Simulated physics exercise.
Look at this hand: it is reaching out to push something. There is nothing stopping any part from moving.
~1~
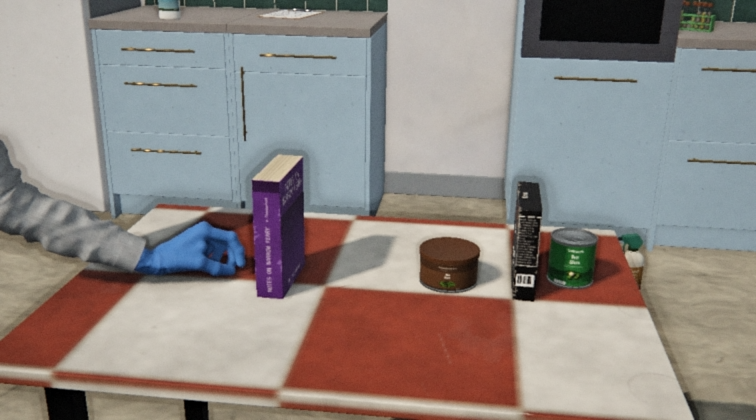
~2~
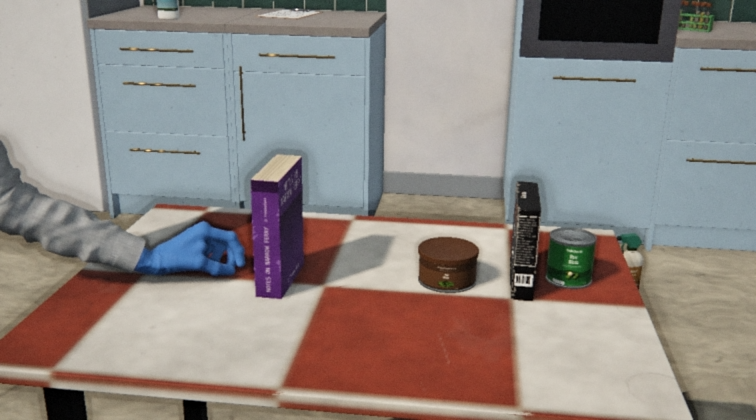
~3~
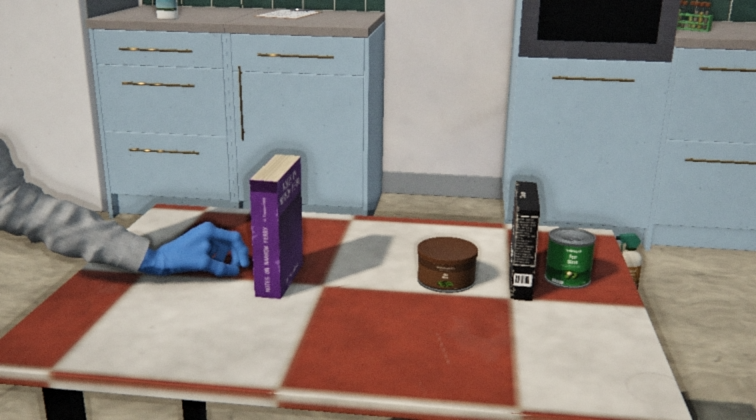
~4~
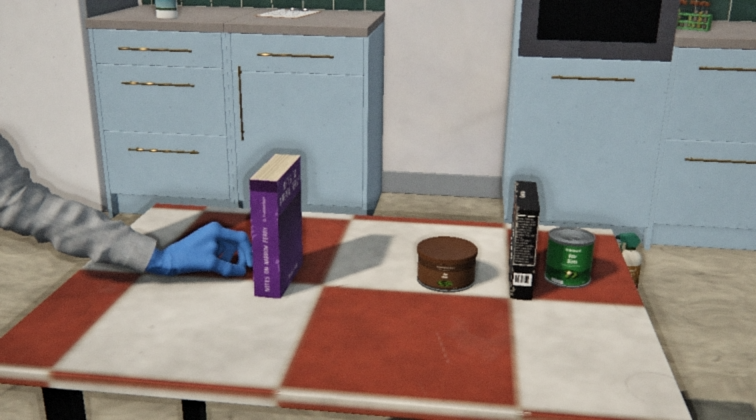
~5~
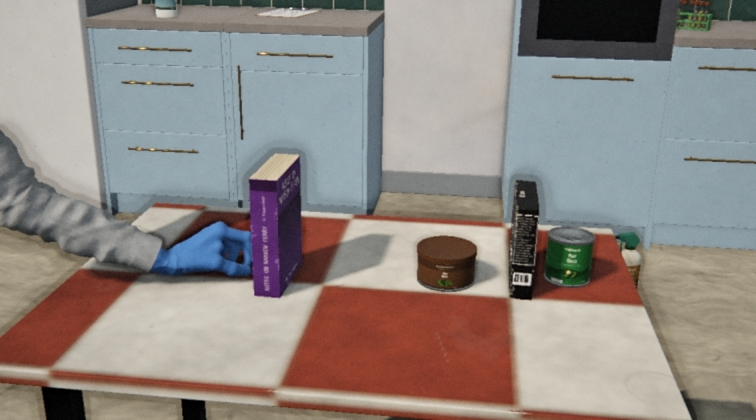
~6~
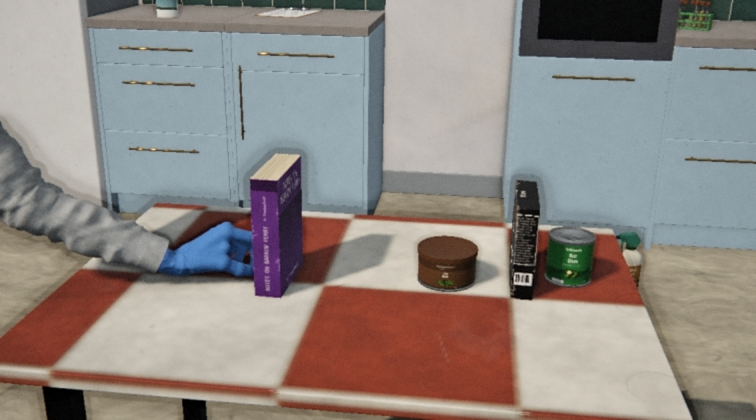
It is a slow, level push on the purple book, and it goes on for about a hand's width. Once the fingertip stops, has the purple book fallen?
No - my guess is it weathers the push.
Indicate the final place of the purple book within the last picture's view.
Near pixel (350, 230).
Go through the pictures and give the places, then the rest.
In the first frame, purple book (280, 226).
In the second frame, purple book (279, 225).
In the third frame, purple book (278, 225).
In the fourth frame, purple book (278, 225).
In the fifth frame, purple book (278, 224).
In the sixth frame, purple book (278, 224).
Then, 0.50 s past the last view, purple book displaced a little near (305, 226).
Then, 0.90 s past the last view, purple book displaced about its own width near (330, 228).
Finally, moved from the start, purple book. Final places as the last picture's camera would see them, purple book near (350, 229).
